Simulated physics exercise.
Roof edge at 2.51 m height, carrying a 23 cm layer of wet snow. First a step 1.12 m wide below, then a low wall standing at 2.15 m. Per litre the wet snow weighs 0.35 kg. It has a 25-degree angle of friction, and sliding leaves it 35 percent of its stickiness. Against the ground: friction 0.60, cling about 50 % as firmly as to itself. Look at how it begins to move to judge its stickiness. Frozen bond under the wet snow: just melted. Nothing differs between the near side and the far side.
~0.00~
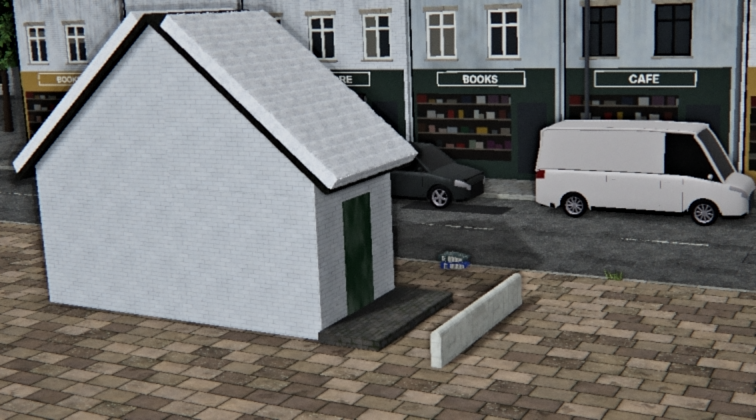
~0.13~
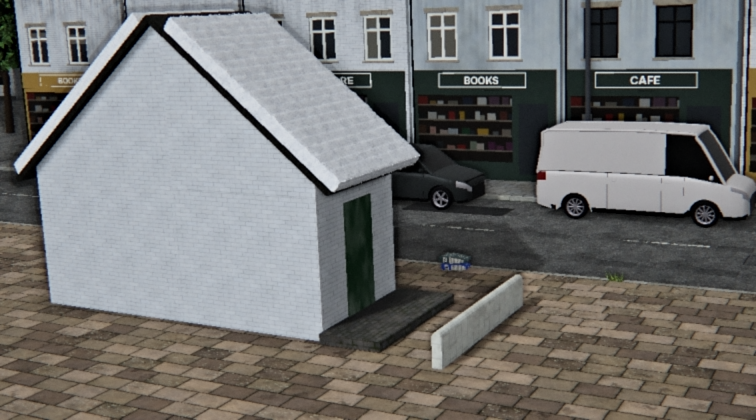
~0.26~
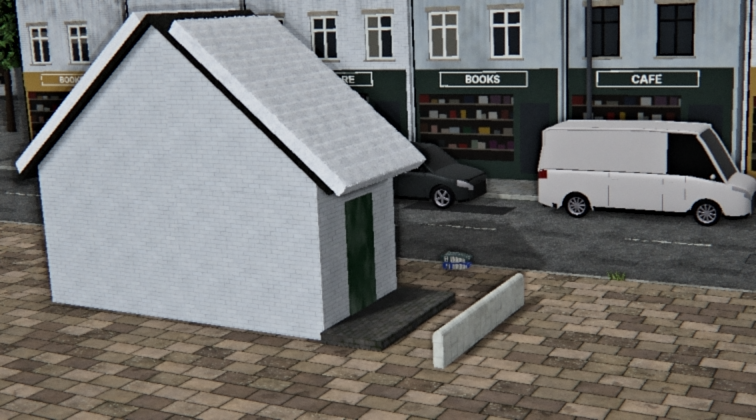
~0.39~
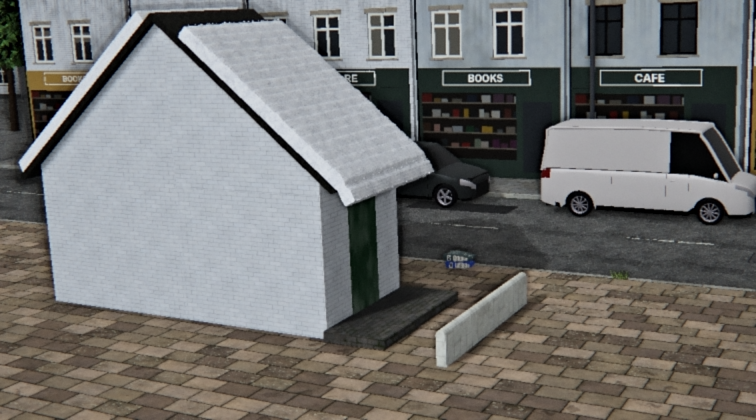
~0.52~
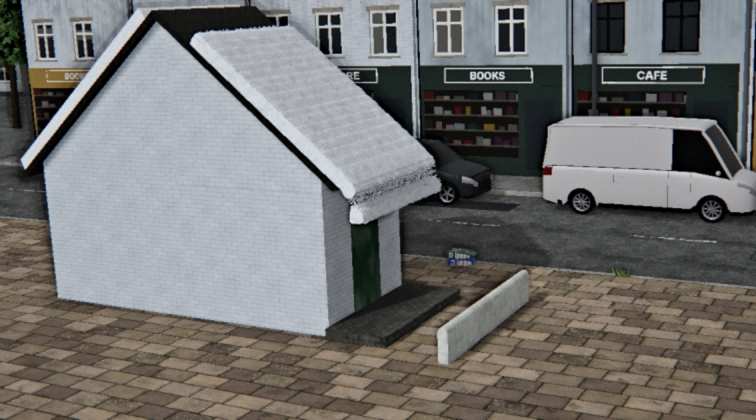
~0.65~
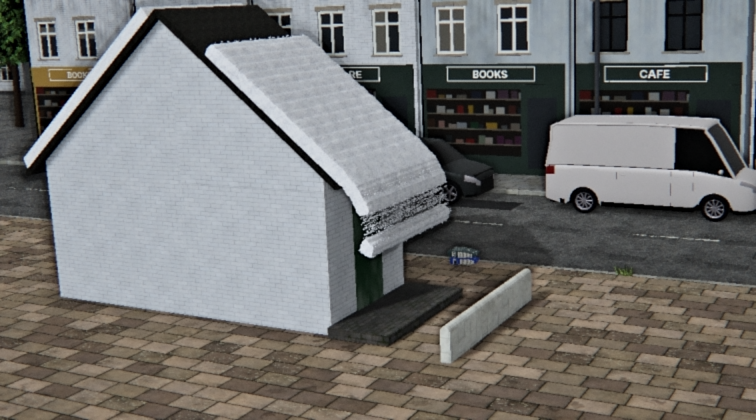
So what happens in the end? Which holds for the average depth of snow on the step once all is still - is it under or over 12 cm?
Of the two, over.
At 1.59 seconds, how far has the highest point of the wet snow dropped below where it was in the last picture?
I'd put it at close to 3.0 m.
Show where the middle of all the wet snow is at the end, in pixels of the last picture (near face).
Estimated pixel: (438, 340).
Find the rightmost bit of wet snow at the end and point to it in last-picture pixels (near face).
About (733, 396).
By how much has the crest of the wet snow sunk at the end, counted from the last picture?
Looks like something near 4.1 m to me.
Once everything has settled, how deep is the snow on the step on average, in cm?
About 18 cm.
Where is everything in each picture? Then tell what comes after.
Front end of the wet snow at (337, 181), 2 % of it past the eaves, in one piece, in the first frame.
Front end of the wet snow at (339, 184), its middle shifted 3.5 cm, 3 % of it past the eaves, in one piece, in the second frame.
Front end of the wet snow at (345, 187), its middle shifted 14 cm, 6 % of it past the eaves, in one piece, in the third frame.
Front end of the wet snow at (355, 201), its middle shifted 31 cm, 10 % of it past the eaves, cracking, in the fourth frame.
Front end of the wet snow at (363, 221), its middle shifted 55 cm, 16 % of it past the eaves, cracking, in the fifth frame.
Front end of the wet snow at (373, 245), its middle shifted 87 cm, 23 % of it past the eaves, cracking, in the sixth frame.
By 1.08 s, 57 % of the snow is still up on the roof and 43 % is falling or down.
By 1.59 s, none of the snow is still up on the roof and all is falling or down.
By 2.09 s, none of the snow is still up on the roof and all is falling or down.
By 2.60 s, none of the snow is still up on the roof and all is falling or down.
By 2.90 s, at the end, none of the snow is still up on the roof and the snow on the step is 18 cm deep on average.
